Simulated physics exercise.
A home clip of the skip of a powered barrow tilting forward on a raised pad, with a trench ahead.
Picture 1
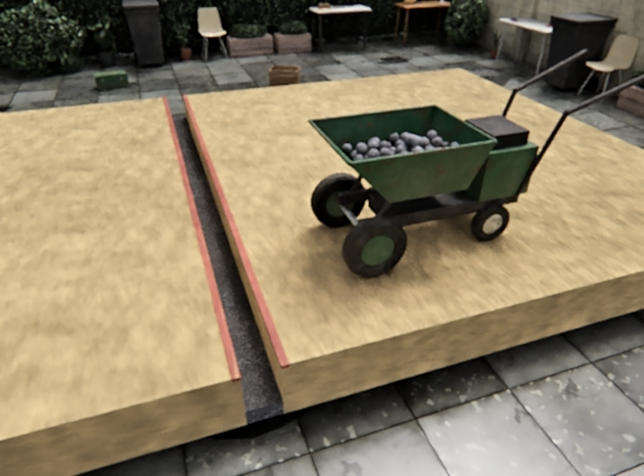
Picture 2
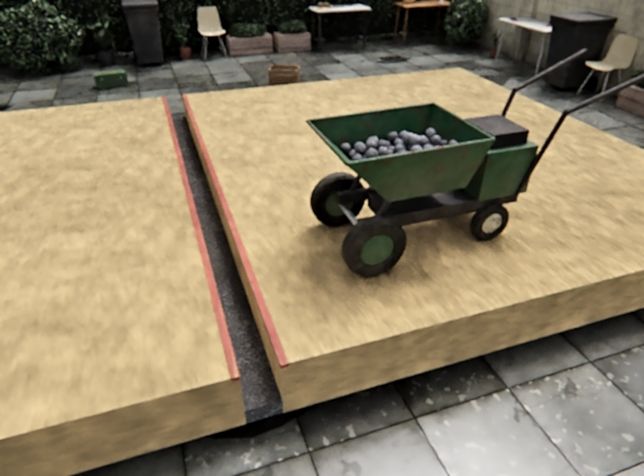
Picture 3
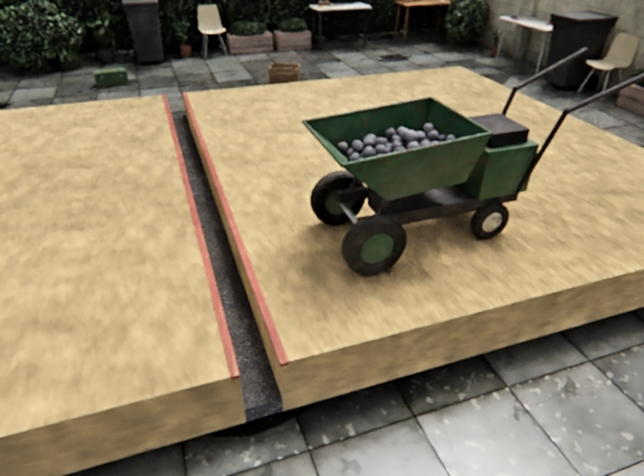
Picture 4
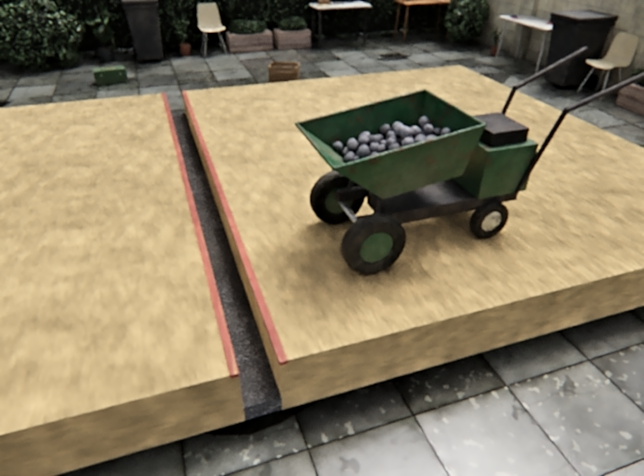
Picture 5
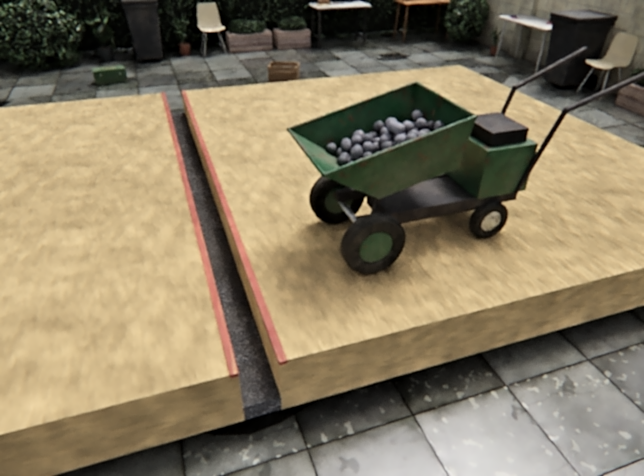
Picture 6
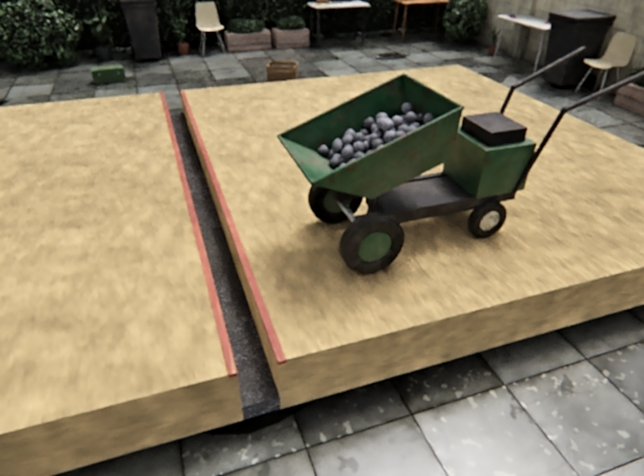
To begin with, a green wheeled barrow stands still on a raised tan pad, its skip level and loaded with round grey cobbles, with a narrow trench to its left. The skip then starts tipping slightly toward the left, and its tilt steadily grows until it leans clearly, the cobbles still inside.
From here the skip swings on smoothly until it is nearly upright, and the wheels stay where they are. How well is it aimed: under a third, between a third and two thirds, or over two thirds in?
It catches over two thirds.
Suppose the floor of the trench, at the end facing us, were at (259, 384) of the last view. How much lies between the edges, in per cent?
Roughly 70 in a hundred.
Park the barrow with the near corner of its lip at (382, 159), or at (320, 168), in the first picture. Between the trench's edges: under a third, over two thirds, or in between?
The first try: The middle third. The second: Between a third and two thirds.
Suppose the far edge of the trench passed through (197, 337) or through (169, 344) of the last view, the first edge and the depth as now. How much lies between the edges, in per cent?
In turn 100 and 100 in a hundred.
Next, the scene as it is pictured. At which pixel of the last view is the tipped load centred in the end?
Close to (229, 285).
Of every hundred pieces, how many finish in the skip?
Roughly 0 in a hundred.
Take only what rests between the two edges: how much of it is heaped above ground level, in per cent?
Near 5 %.
Just after the last frame, skip tipped steeply; every one in the skip.
A moment on, skip tipped right over; roughly half in the skip; about a tenth short of the trench; roughly half in or heaped over the trench; just a few beyond it; just a few falling.
Further on, skip tipped right over; about a tenth short of the trench; the larger part in or heaped over the trench; about a tenth beyond it.
When it is over, skip tipped right over; about a tenth short of the trench; the larger part in or heaped over the trench; about a tenth beyond it.
